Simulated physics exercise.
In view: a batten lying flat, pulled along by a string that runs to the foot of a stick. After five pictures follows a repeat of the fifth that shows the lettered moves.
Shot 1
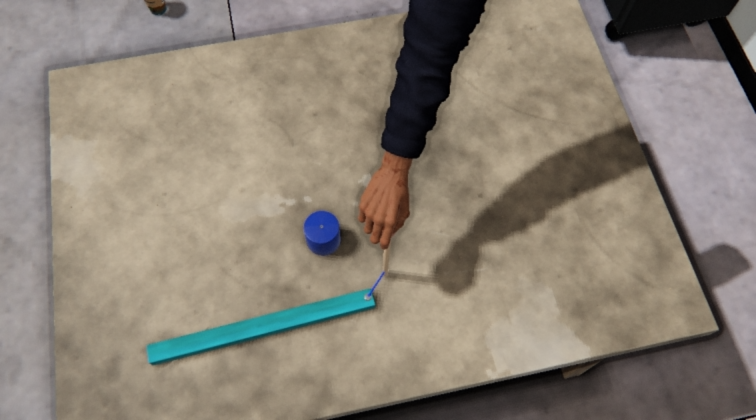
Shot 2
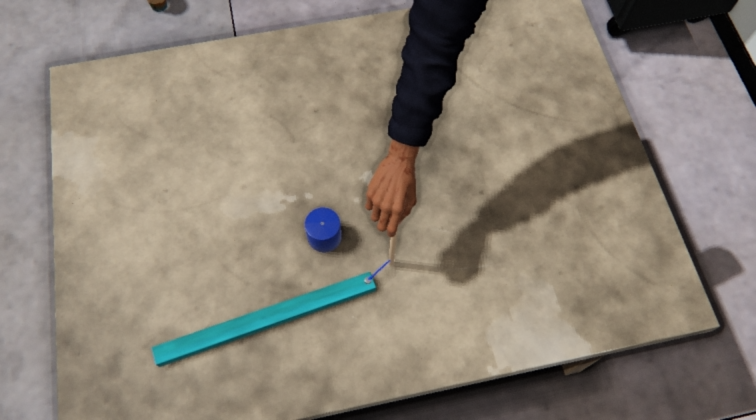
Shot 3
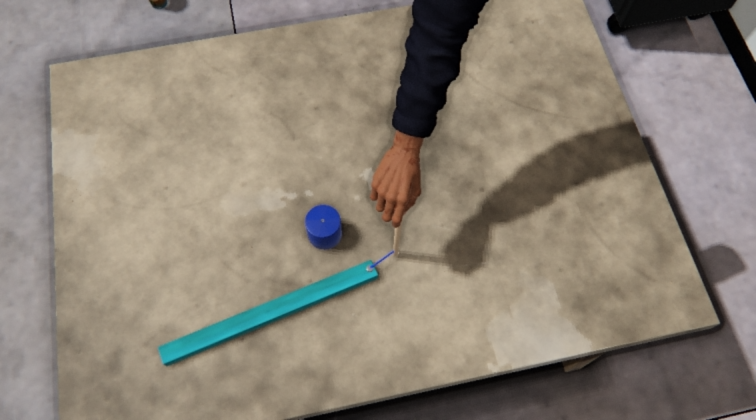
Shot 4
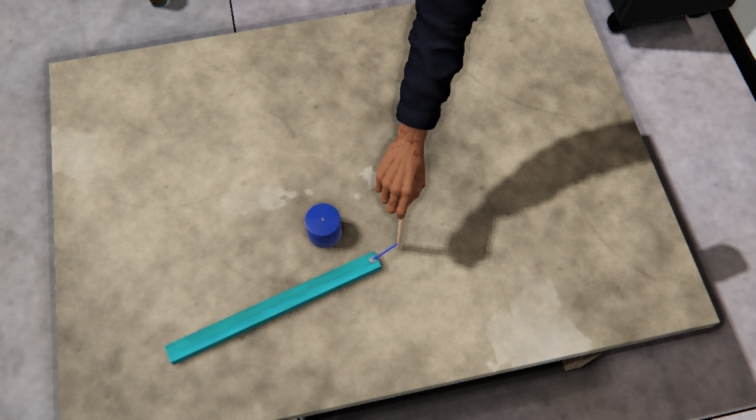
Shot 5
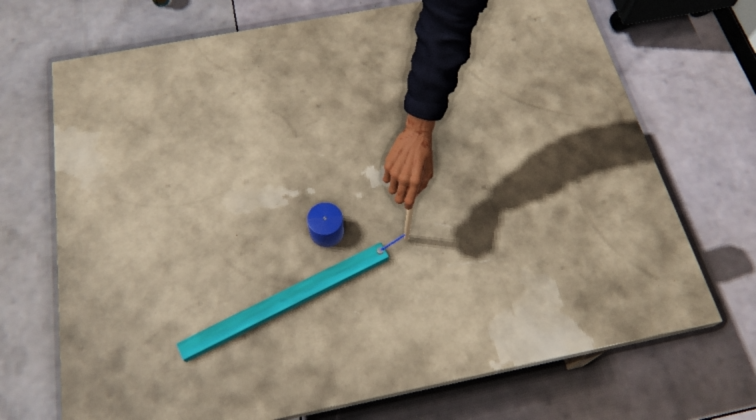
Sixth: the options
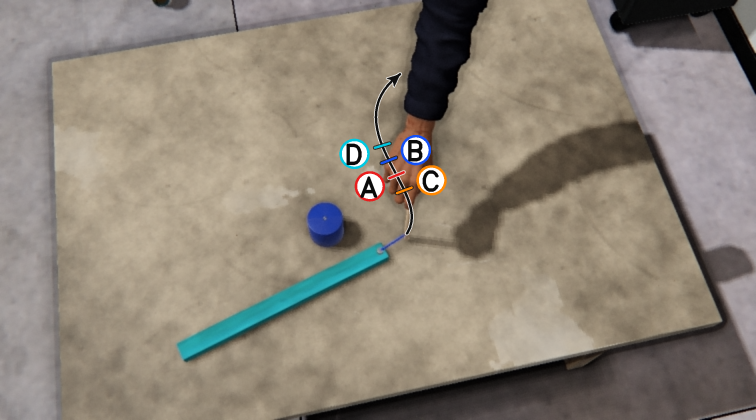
A hand with a stick pulls a turquoise batten by a string, drawing it slightly up and right past a blue tin.
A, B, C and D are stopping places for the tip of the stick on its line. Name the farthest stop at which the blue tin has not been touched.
The farthest safe stop is C.
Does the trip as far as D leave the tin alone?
No.
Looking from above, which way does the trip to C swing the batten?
For that mark, anticlockwise.
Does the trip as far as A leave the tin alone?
For that mark, no.
On the marked copy, A at (397, 175); B at (389, 161); C at (404, 190); D at (382, 146); the route from (407, 234) via (382, 146) to (400, 74).
Following C. Soon after the start, foot of the stick (412, 220), middle of the batten (296, 291).
Later, foot of the stick (409, 203), middle of the batten (303, 283).
In the end, foot of the stick (404, 191), middle of the batten (307, 278); nothing has been touched.
As for the rest, A is too far, the tin has been hit; B is too far, the tin has been hit; D is too far, the tin has been hit.
